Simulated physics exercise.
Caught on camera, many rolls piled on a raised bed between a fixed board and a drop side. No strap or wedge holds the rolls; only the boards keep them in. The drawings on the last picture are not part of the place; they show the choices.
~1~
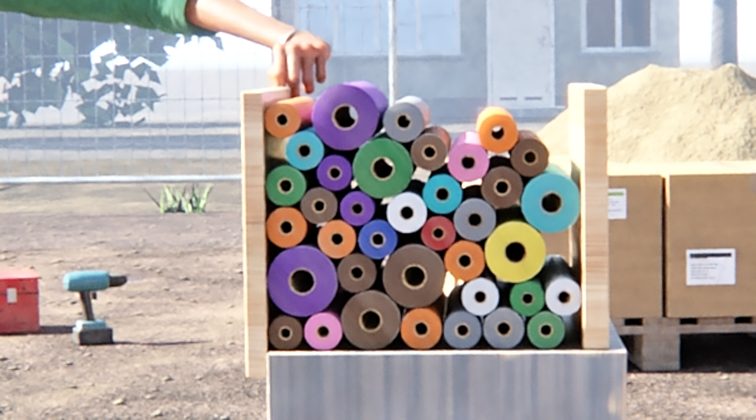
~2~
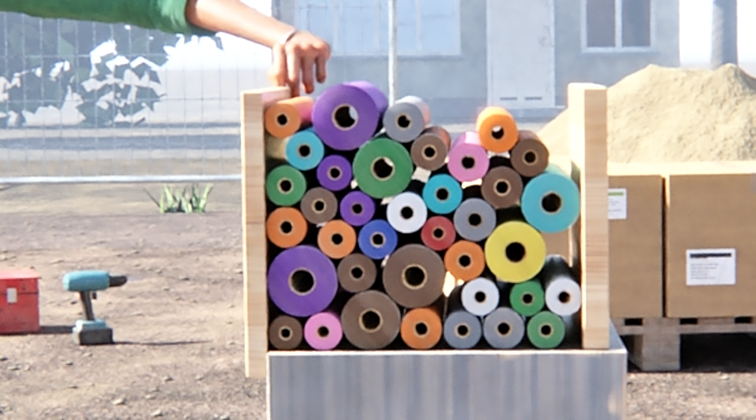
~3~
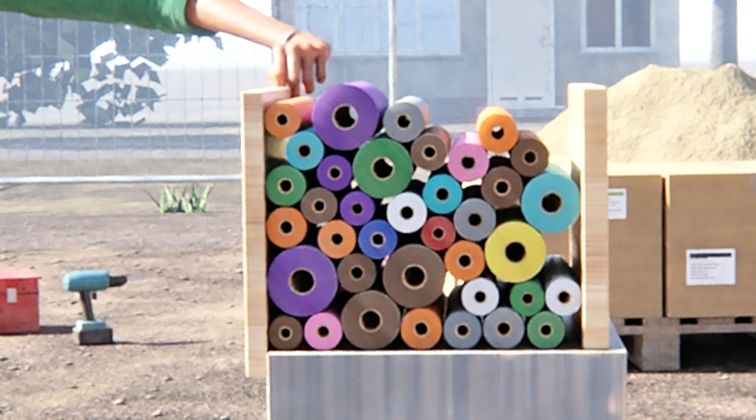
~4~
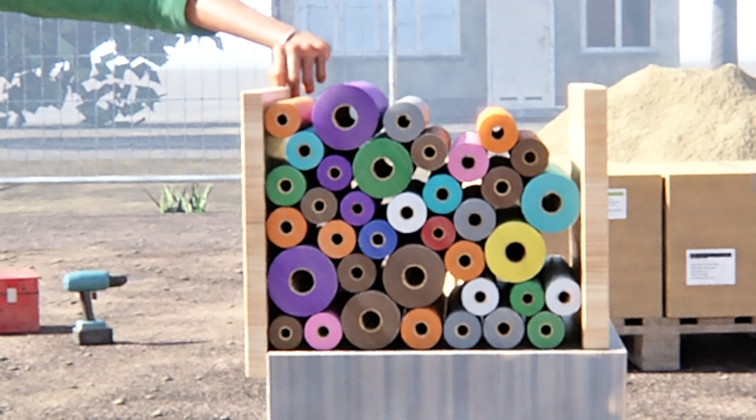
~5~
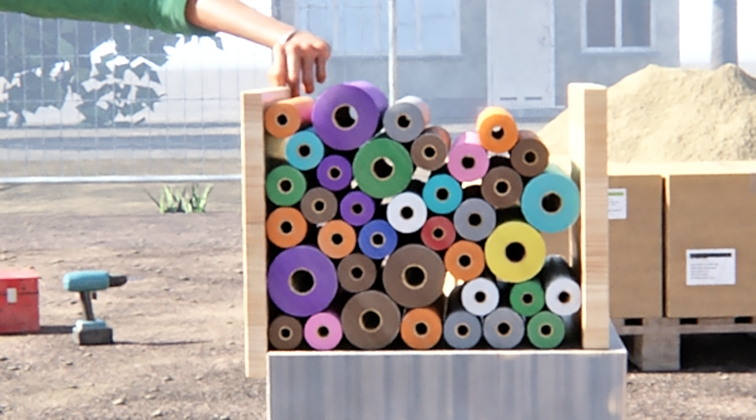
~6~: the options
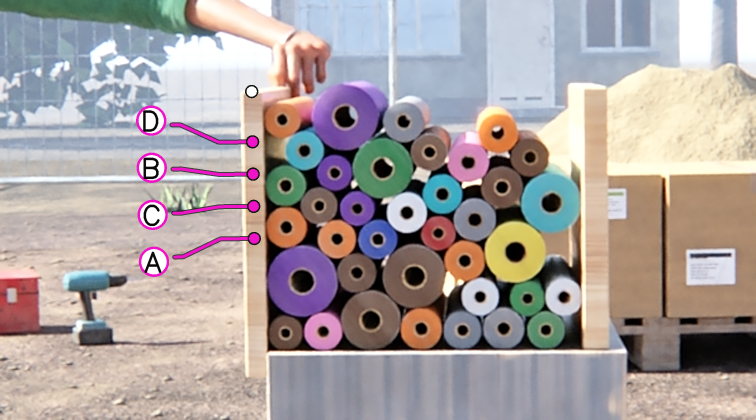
A hand reached from the left and rested on top of colourful rolls stacked between two wooden side boards, beside a drill and some boxes, and nothing visibly moved the whole time.
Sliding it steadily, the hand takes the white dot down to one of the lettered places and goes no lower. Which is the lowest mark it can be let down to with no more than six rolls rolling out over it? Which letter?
Mark A is as low as it can go.
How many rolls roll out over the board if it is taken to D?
It comes to none.
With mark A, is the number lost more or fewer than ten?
It loses fewer than ten.
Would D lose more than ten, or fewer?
It loses fewer than ten.
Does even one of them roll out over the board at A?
At A: Yes.
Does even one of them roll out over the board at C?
Yes.
On the marked copy, A at (254, 239); B at (253, 174); C at (254, 207); D at (253, 142); the white dot at (252, 92).
Taking A. A third of the way, top of the board (264, 160).
Two thirds of the way, top of the board (265, 236).
When it is over, top of the board (265, 238), three out over the board.
As for the rest, B one out over the board; C one out over the board; D none out over the board.
